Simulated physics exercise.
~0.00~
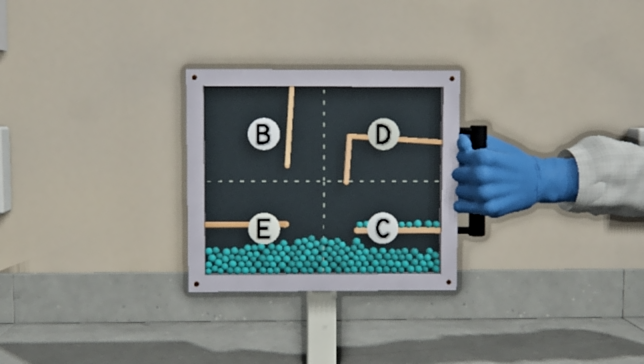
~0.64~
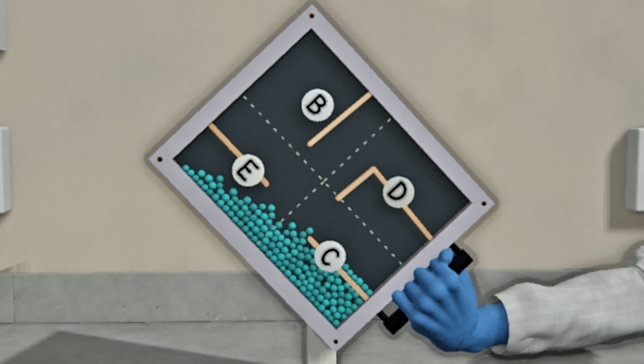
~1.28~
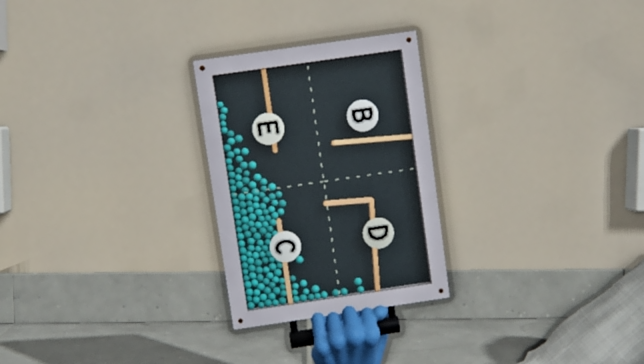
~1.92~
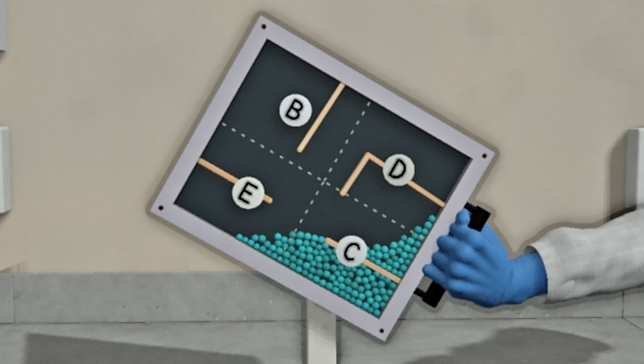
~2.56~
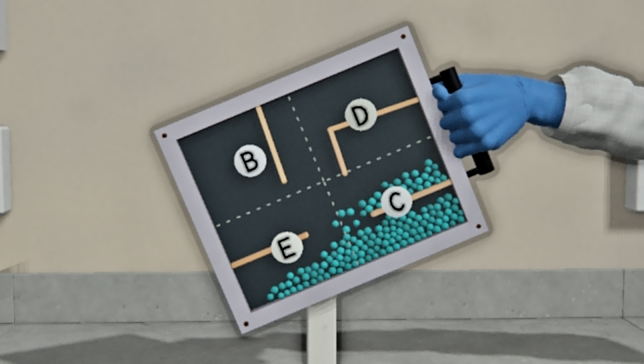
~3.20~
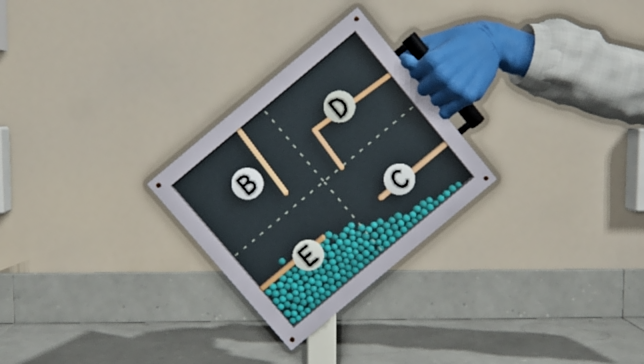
A dark, clear-fronted box in a pale frame, holding turquoise beads, stands on a post before a beige wall, seen straight on by a still camera. Dashed lines divide it into quarters lettered B, D, E and C, each with a thin tan bar, and a blue-gloved hand grips the black handle at right. The hand turns the box clockwise until the handle points nearly straight down, and the beads heap along the left side. It then swings back past level, the beads sliding right around C. Finally, tilted anticlockwise, the box has its beads spilling down left, many gathered around E.
